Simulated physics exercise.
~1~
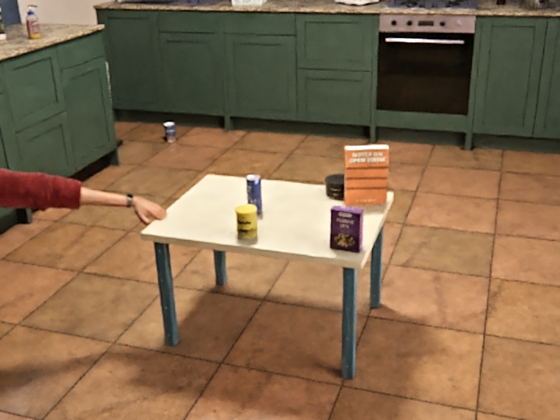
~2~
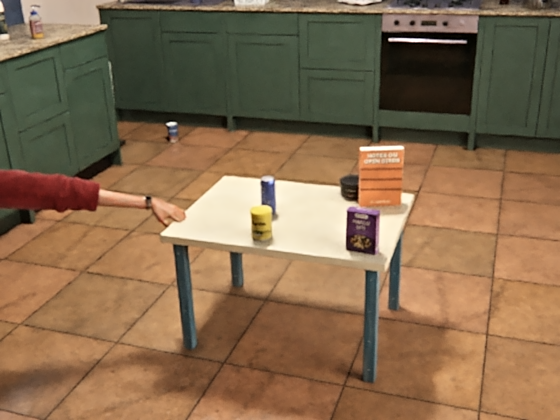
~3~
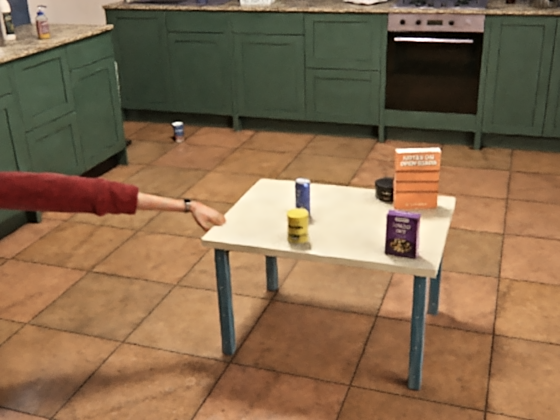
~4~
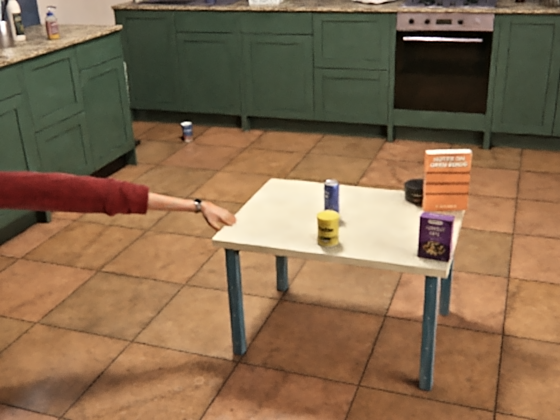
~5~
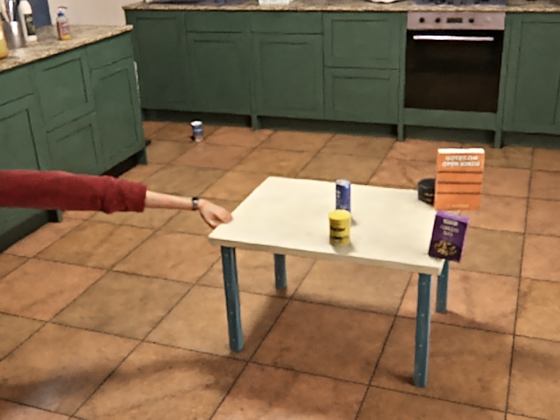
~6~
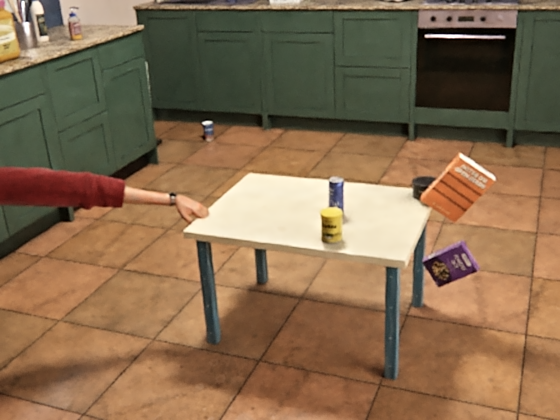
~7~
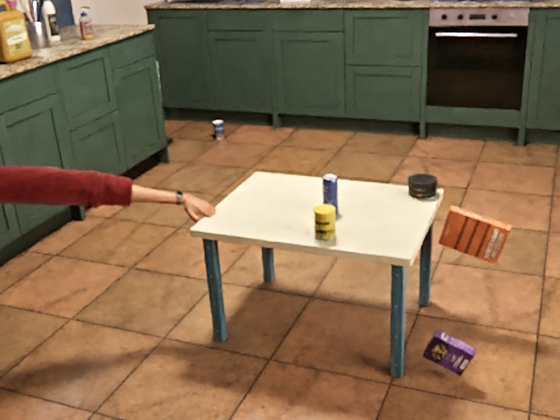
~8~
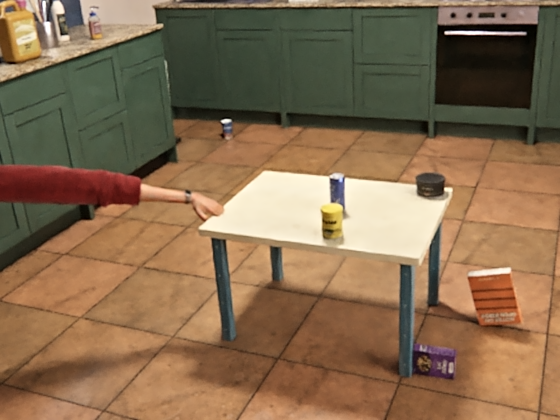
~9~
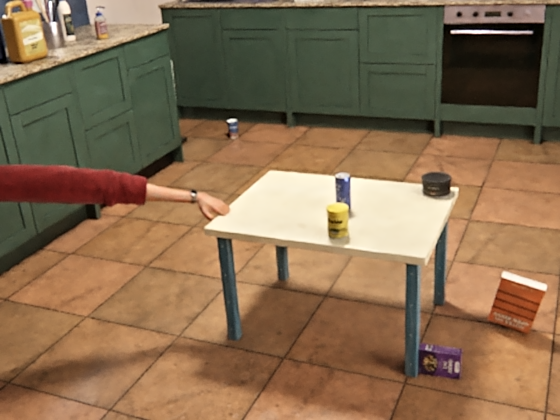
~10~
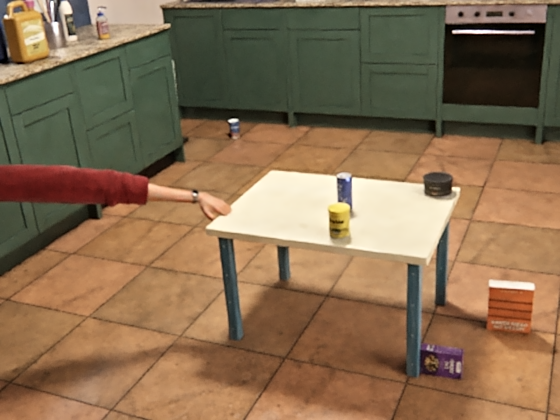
Hand shoving a white table right, then jerking it back, orange book and purple packet toppling to floor, yellow tin still upright.
